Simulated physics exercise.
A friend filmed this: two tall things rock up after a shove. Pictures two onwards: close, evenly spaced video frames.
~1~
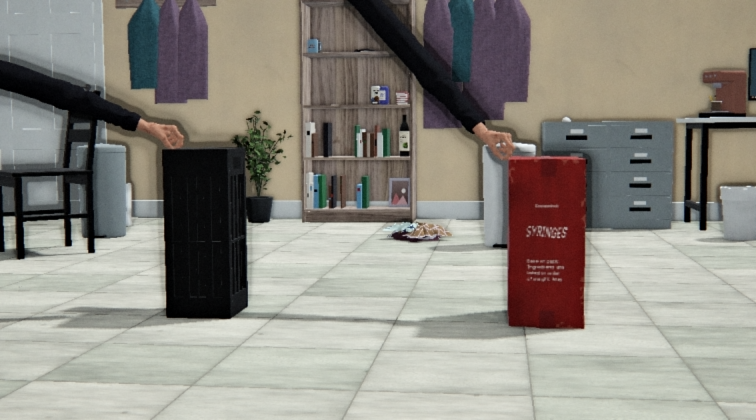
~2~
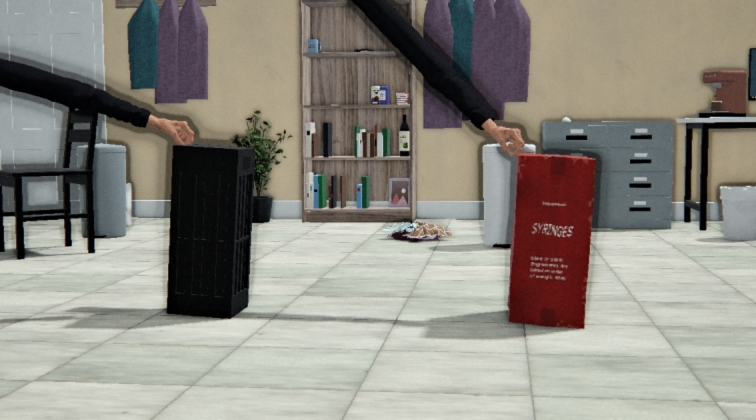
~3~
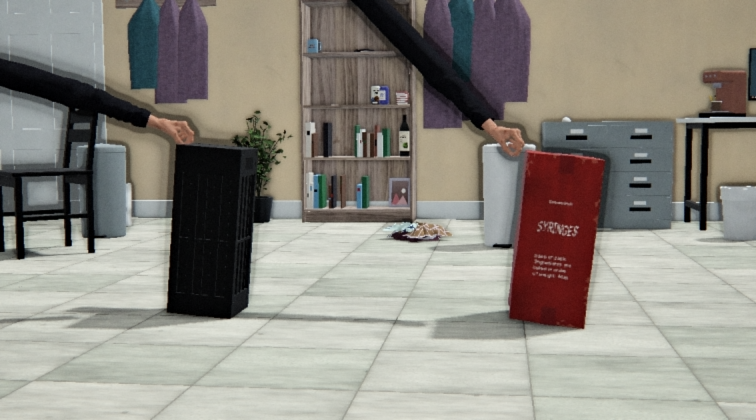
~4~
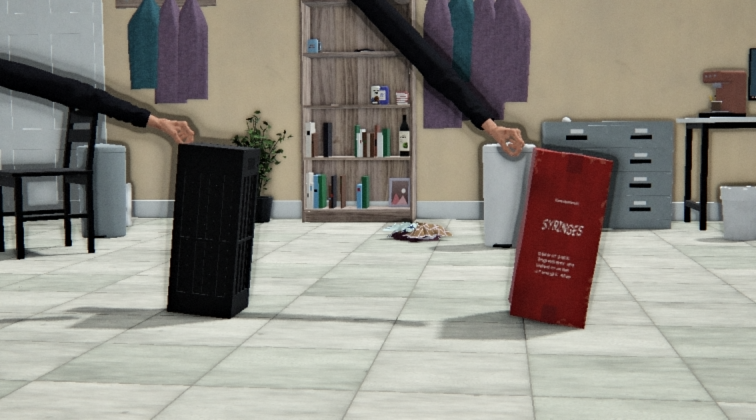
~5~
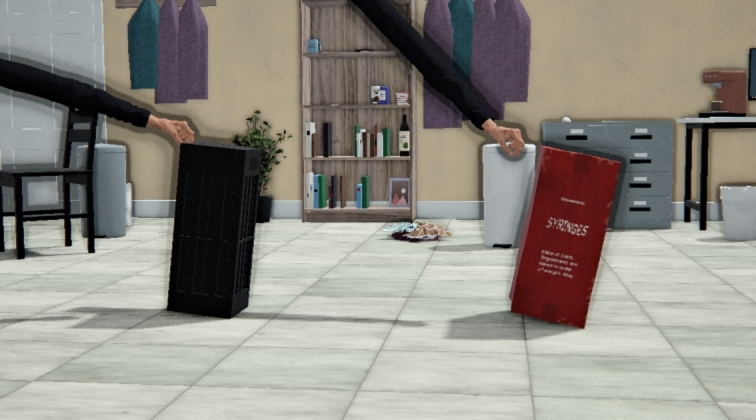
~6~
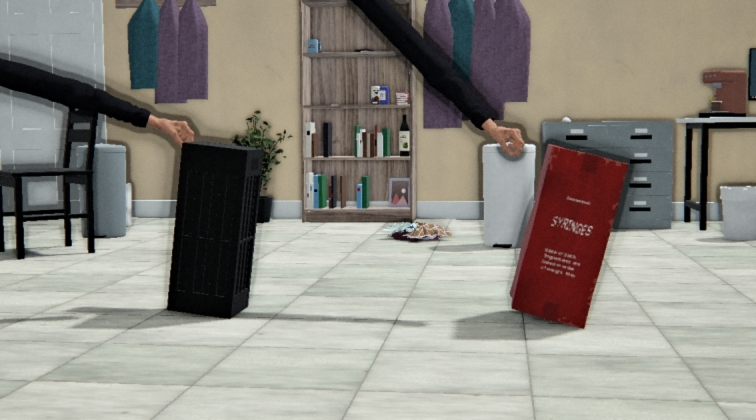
Red box labelled syringes tilting steadily rightward beside a hand, while a black crate on the left leans slightly right.
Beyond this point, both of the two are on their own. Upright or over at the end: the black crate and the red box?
Ultimately the black crate sways back to standing; the red box doesn't recover.
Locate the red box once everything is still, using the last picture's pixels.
You'll find it close to (673, 285).
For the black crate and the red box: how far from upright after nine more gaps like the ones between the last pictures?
I'd say close to 6° for the first and close to 35° for the second.
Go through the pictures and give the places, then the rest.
The first picture shows black crate (207, 231) upright; red box (544, 239) upright.
The second picture shows black crate (212, 229) 4° off upright; red box (549, 237) 3° off upright.
The third picture shows black crate (213, 229) 5° off upright; red box (554, 236) 6° off upright.
The fourth picture shows black crate (215, 228) 6° off upright; red box (558, 234) 9° off upright.
The fifth picture shows black crate (216, 228) 6° off upright; red box (562, 233) 12° off upright.
The sixth picture shows black crate (216, 228) 7° off upright; red box (566, 233) 14° off upright.
Then, 0.26 s on from there, black crate upright near (208, 230); red box 45° off upright near (614, 237).
In the end, the black crate settles on its feet, near (207, 231); the red box topples, near (673, 285).
